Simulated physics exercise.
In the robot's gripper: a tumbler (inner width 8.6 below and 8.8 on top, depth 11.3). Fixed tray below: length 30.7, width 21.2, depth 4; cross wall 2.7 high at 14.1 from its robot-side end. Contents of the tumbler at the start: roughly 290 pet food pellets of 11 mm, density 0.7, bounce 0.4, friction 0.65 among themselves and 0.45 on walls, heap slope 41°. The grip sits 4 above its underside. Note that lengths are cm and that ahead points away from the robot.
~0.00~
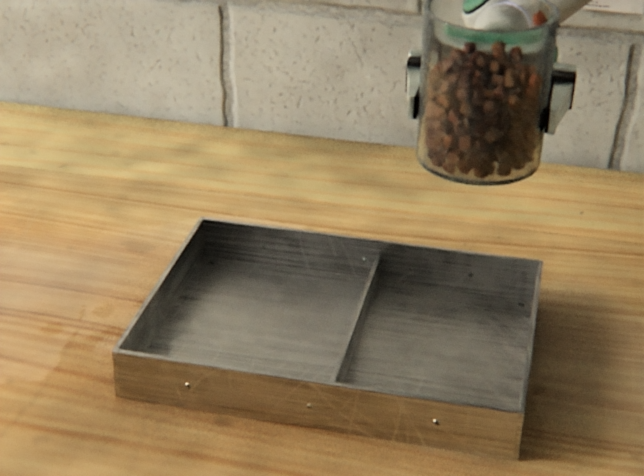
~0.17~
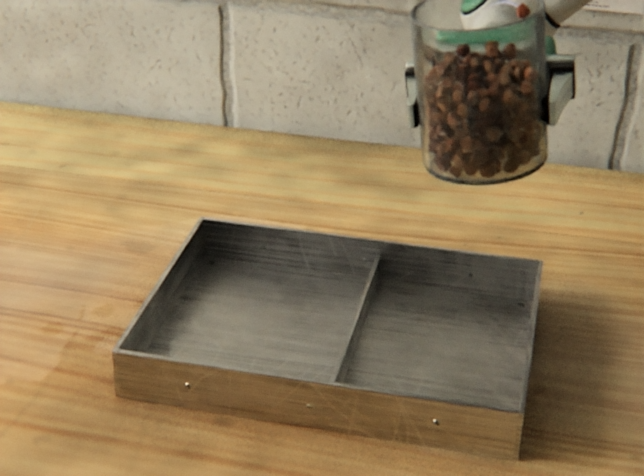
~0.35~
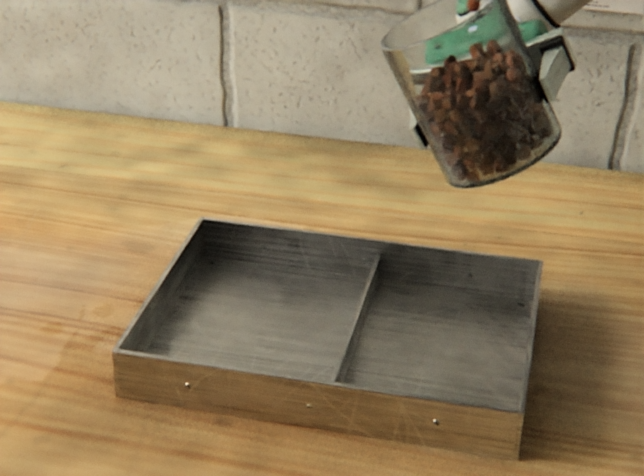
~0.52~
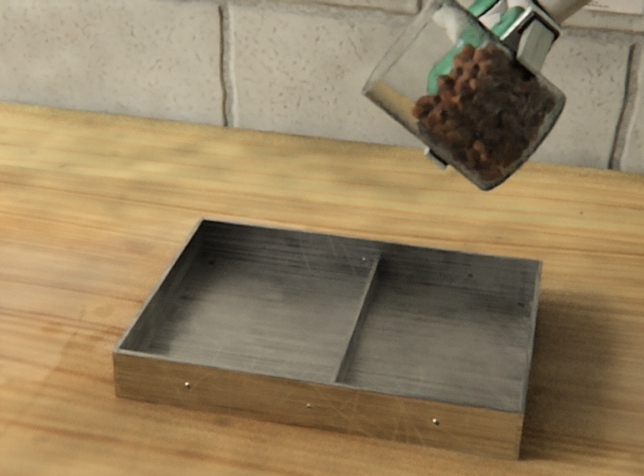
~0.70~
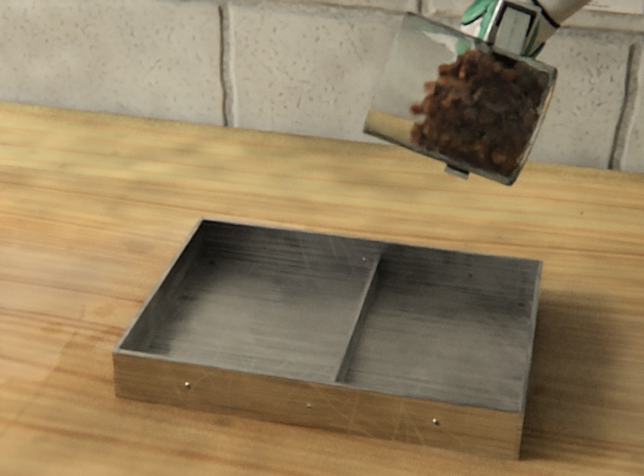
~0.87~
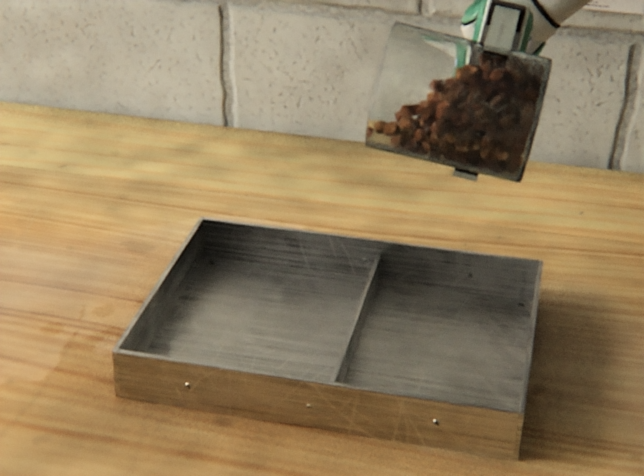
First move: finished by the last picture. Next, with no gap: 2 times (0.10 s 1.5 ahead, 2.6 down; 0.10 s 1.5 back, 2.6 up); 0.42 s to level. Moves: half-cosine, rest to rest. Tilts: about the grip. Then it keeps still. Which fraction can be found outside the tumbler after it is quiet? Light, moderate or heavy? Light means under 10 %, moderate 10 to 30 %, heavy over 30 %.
Light.
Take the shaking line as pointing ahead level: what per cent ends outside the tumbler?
Some 30 in a hundred.
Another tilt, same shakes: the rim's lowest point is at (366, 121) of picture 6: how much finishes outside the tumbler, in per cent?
The share is around 0 %.
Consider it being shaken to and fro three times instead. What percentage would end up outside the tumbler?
Expected share: About 0 %.
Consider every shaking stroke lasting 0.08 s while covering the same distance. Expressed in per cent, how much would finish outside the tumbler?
Roughly 10 percent would.
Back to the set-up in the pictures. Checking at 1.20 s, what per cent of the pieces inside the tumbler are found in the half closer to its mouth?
Mouth half: Close to 30 per cent.
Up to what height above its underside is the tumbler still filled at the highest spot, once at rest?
9.5 cm.
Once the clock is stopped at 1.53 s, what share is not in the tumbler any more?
Roughly 0 per cent by then.
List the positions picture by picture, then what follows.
In the first frame, tumbler middle at (484, 88), level; upper third of the load around (482, 87), from x 430 to 540, top at y 20; 293 in the tumbler.
In the second frame, tumbler middle at (481, 88), tilted 8° forward; upper third of the load around (489, 86), from x 430 to 535, top at y 10.
In the third frame, tumbler middle at (473, 89), tilted 28° forward; upper third of the load around (490, 86), from x 420 to 545, top at y 5.
In the fourth frame, tumbler middle at (465, 94), tilted 54° forward; upper third of the load around (494, 85), from x 420 to 550, top at y 50.
In the fifth frame, tumbler middle at (461, 101), tilted 74° forward; upper third of the load around (495, 84), from x 420 to 545, top at y 55.
In the sixth frame, tumbler middle at (460, 104), tilted 82° forward; upper third of the load around (498, 88), from x 375 to 540, top at y 60; 293 in the tumbler.
After 1.20 s, tilted 82° forward, highest piece 24 above the table; 293 in the tumbler.
After 1.53 s, tilted 27° forward, highest piece 28 above the table; 292 in the tumbler, 1 in the far-side part.
After 1.89 s, level, highest piece 29 above the table; 292 in the tumbler, 1 in the far-side part.
After 2.94 s, level, highest piece 29 above the table; 292 in the tumbler, 1 in the far-side part.
At rest, 292 in the tumbler, 1 in the far-side part. That is 0 % outside the tumbler.
